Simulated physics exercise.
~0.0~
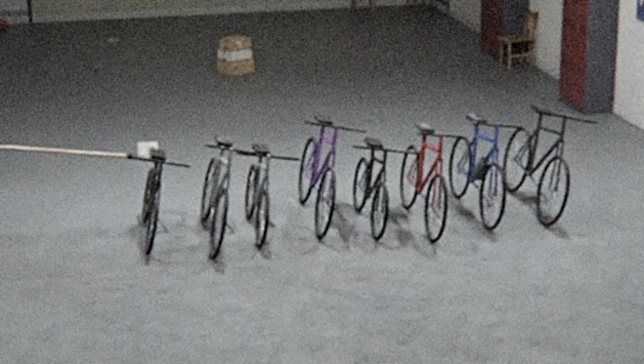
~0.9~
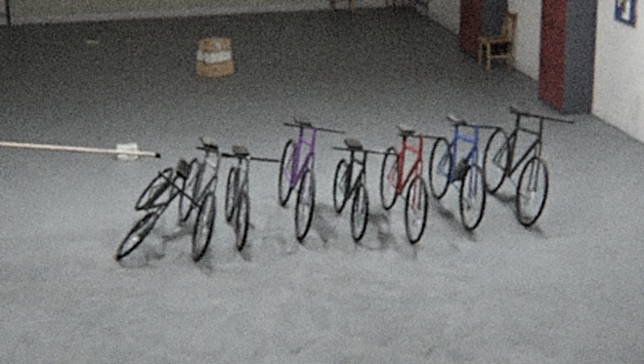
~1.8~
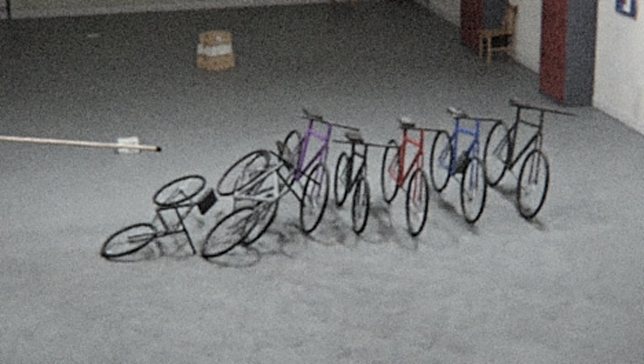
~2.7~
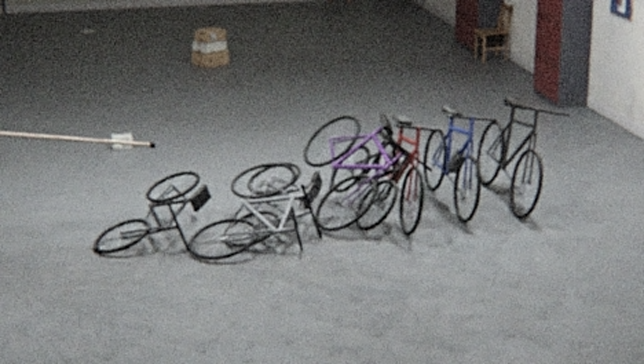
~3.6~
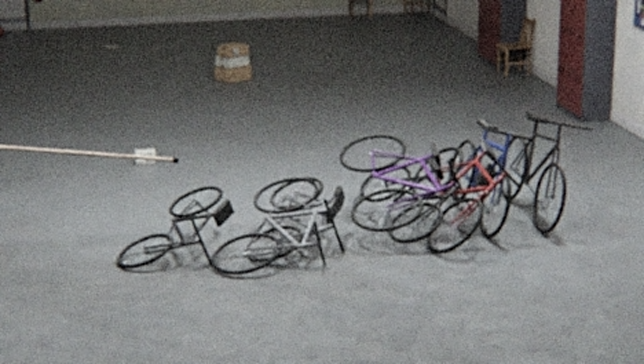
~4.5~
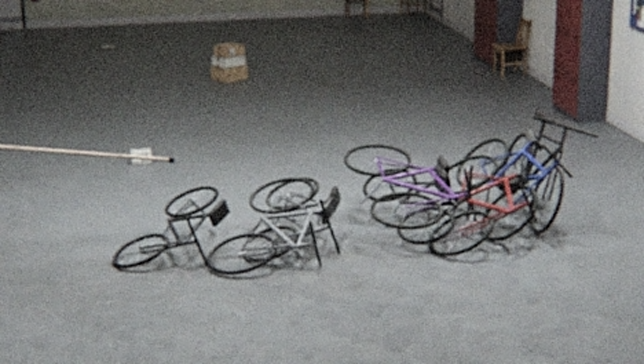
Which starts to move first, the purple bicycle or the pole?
The pole starts to move first, pushing in from the left, and the purple bicycle only goes over later, once the toppling has passed along the row to it.
